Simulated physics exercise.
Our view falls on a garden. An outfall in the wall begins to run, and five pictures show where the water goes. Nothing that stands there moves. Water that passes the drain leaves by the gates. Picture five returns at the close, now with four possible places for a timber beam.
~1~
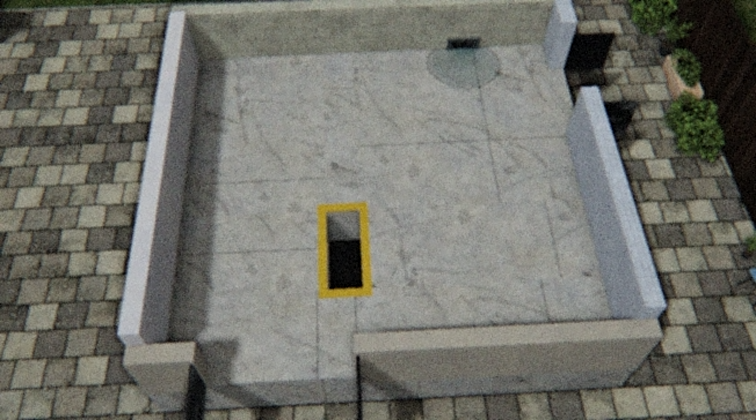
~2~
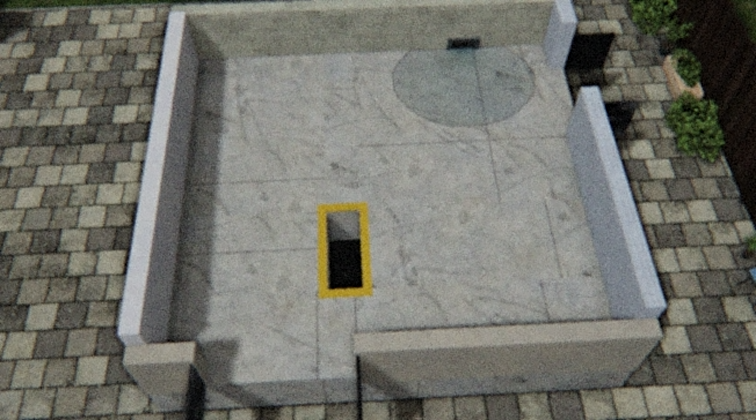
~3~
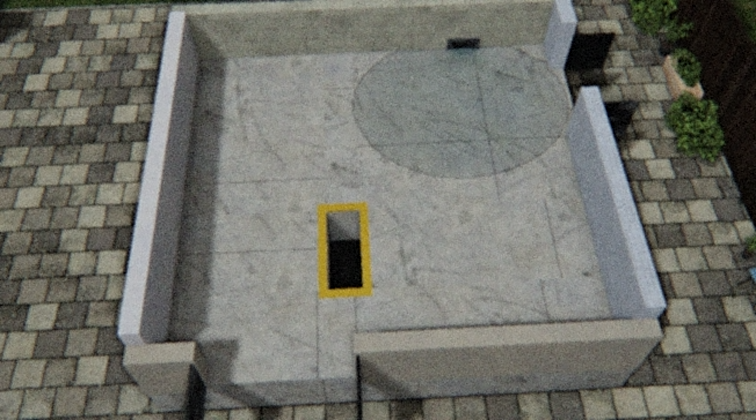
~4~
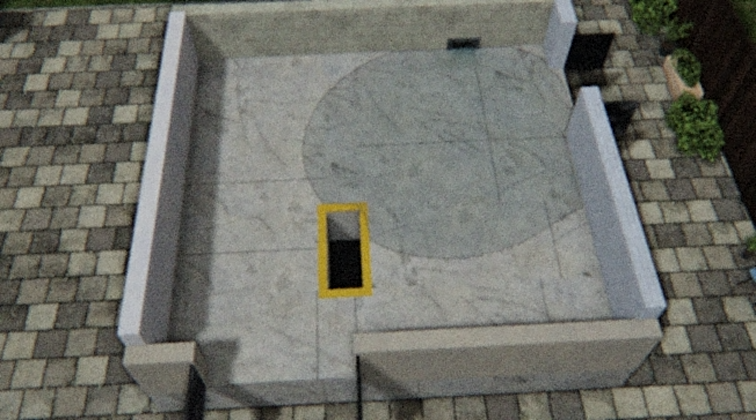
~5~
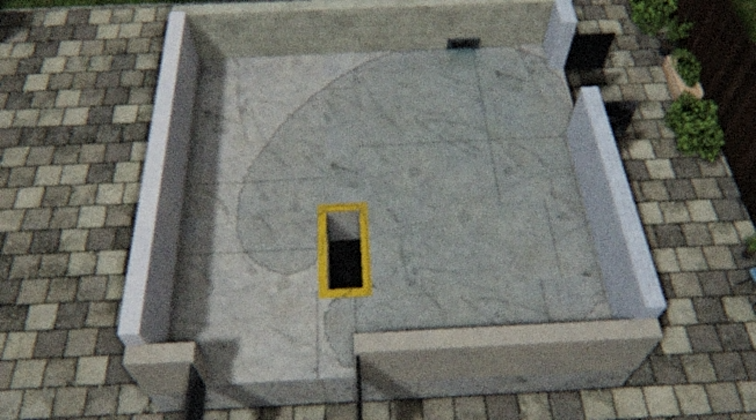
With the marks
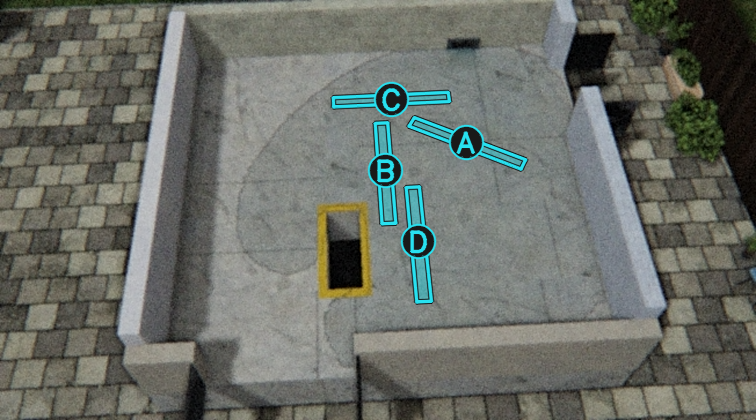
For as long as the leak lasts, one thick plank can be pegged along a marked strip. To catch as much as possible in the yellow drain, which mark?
D.
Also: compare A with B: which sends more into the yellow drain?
A.
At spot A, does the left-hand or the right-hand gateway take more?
More leaves on the left.
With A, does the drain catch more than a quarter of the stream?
No.
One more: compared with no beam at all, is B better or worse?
Worse.
On the marked copy, A from (411, 121) to (523, 164); B from (388, 223) to (381, 123); C from (333, 102) to (448, 96); D from (424, 301) to (412, 187).
With A, about 17 % of the stream goes into the yellow drain, about 83 % out by the gates.
With B, about 13 % of the stream goes into the yellow drain, about 86 % out by the gates.
With C, about 14 % of the stream goes into the yellow drain, about 86 % out by the gates.
With D, about 25 % of the stream goes into the yellow drain, about 74 % out by the gates.
